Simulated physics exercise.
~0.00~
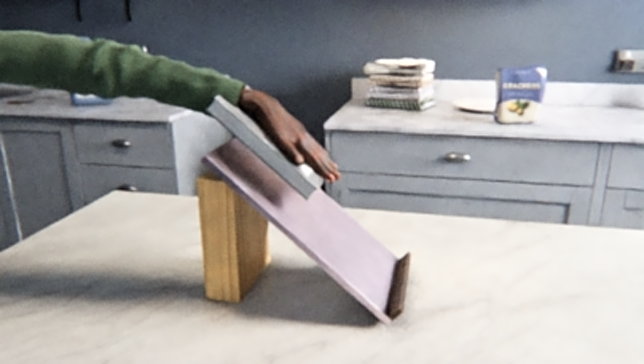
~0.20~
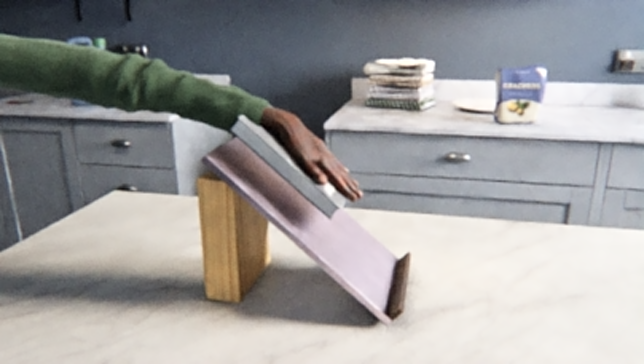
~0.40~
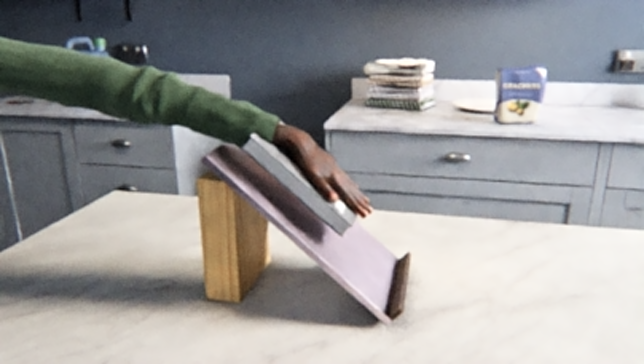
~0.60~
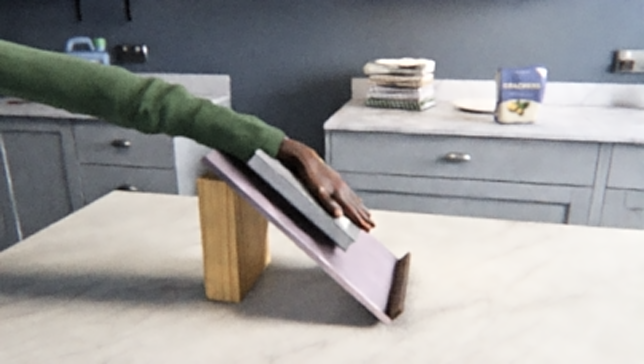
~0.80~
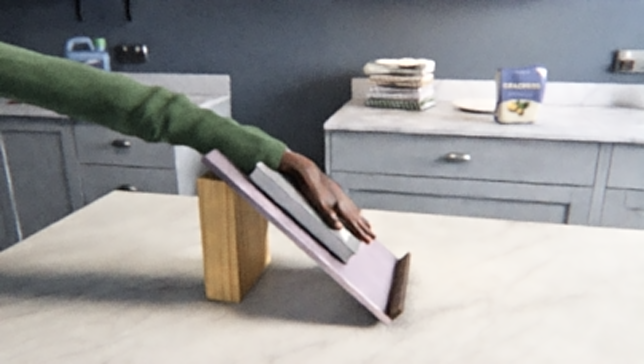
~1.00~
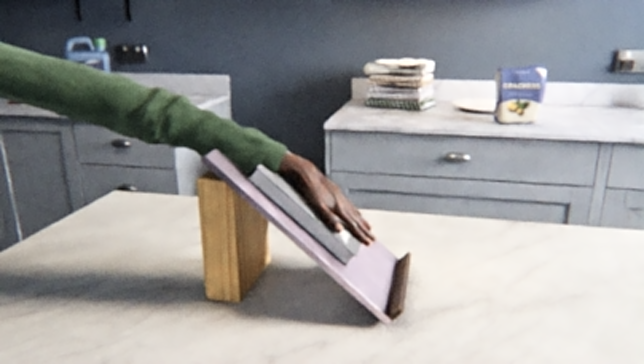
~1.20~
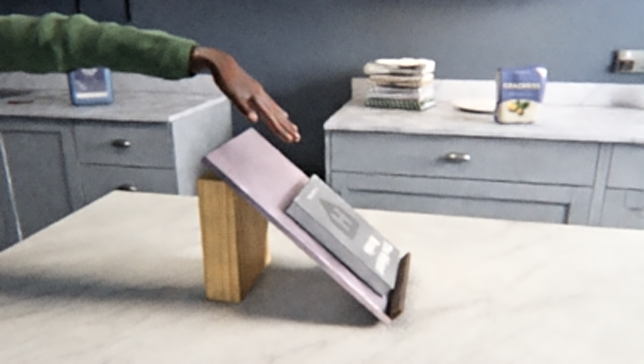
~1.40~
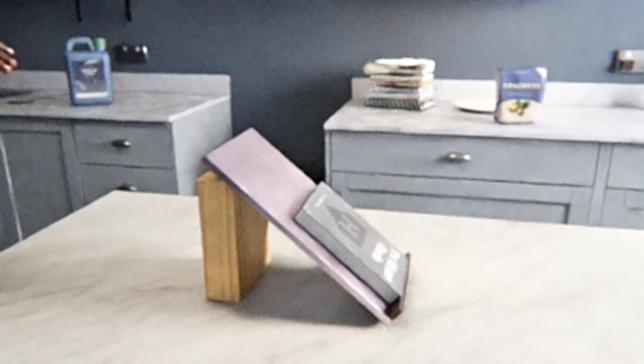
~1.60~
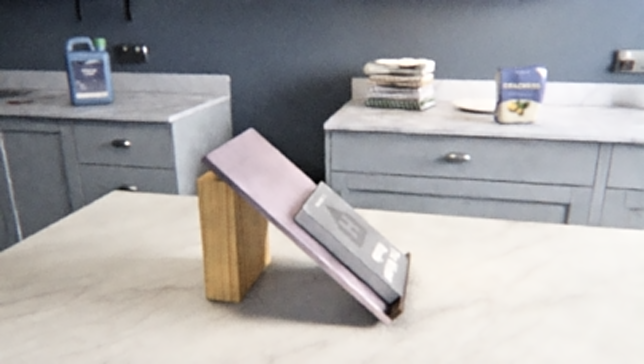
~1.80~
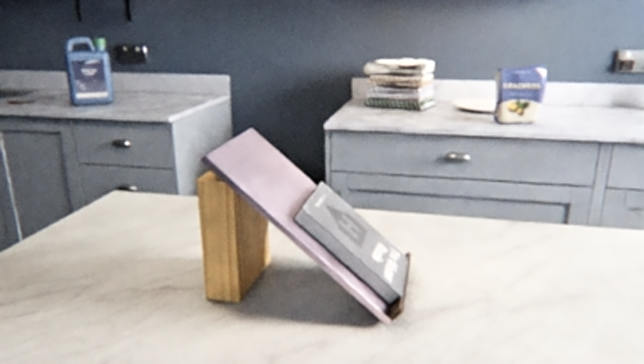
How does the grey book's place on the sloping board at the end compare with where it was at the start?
At the start the grey book is near the top of the board under the hand. By the end it lies further right and lower, at the bottom end of the slope.
